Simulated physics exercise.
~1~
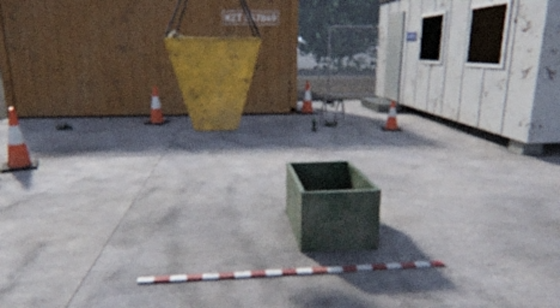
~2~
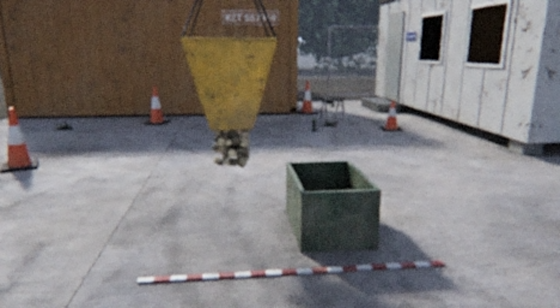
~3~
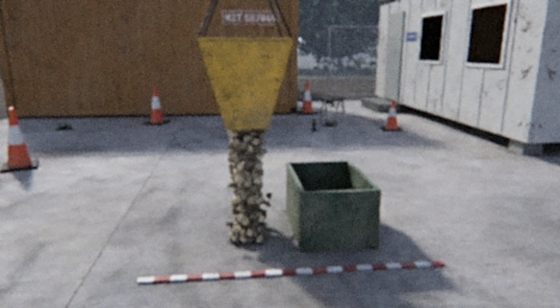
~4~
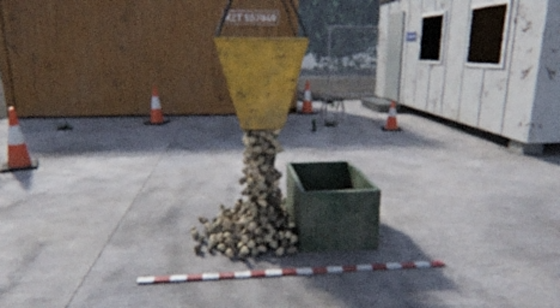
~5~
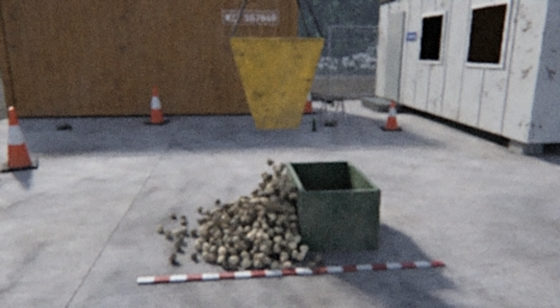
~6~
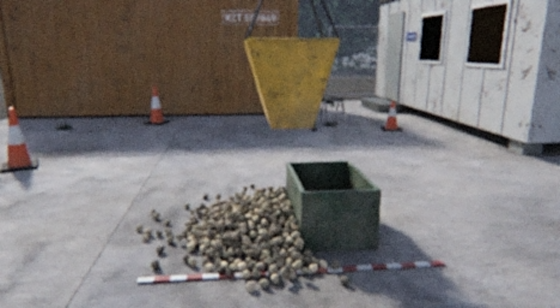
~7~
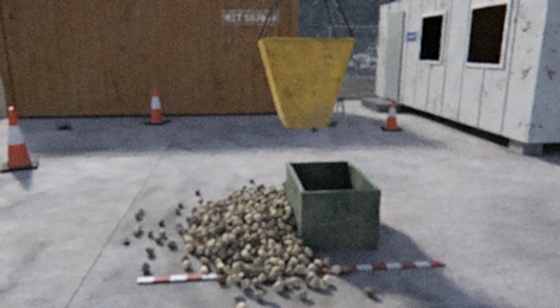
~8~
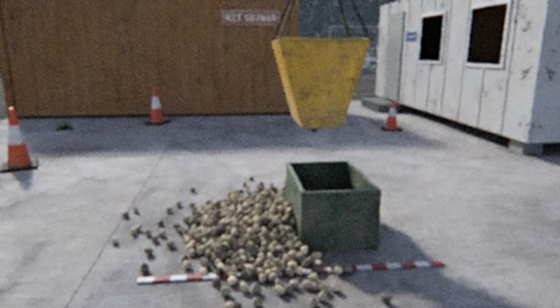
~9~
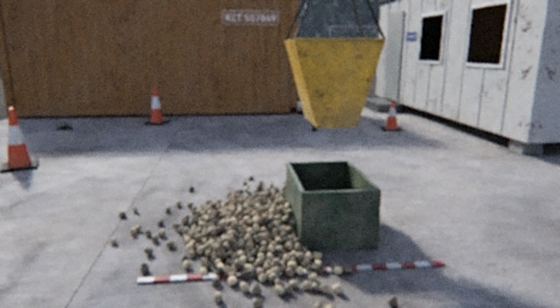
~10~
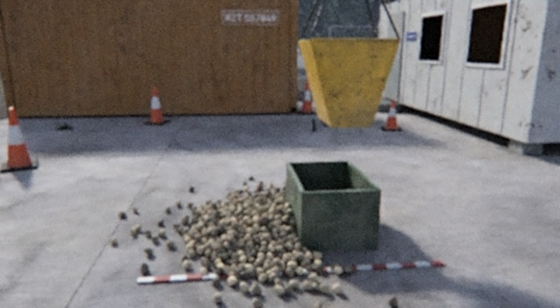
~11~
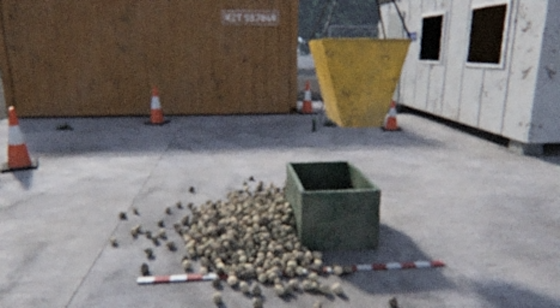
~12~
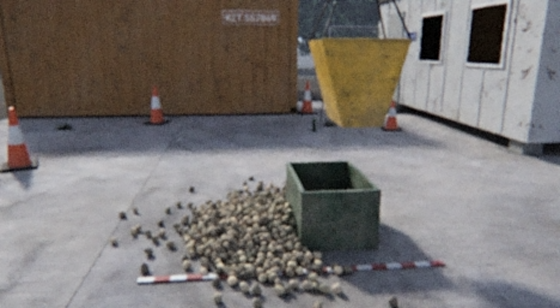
On a concrete yard, a yellow skip moving right drops round stones that pile left of a green bin, leaving it empty.
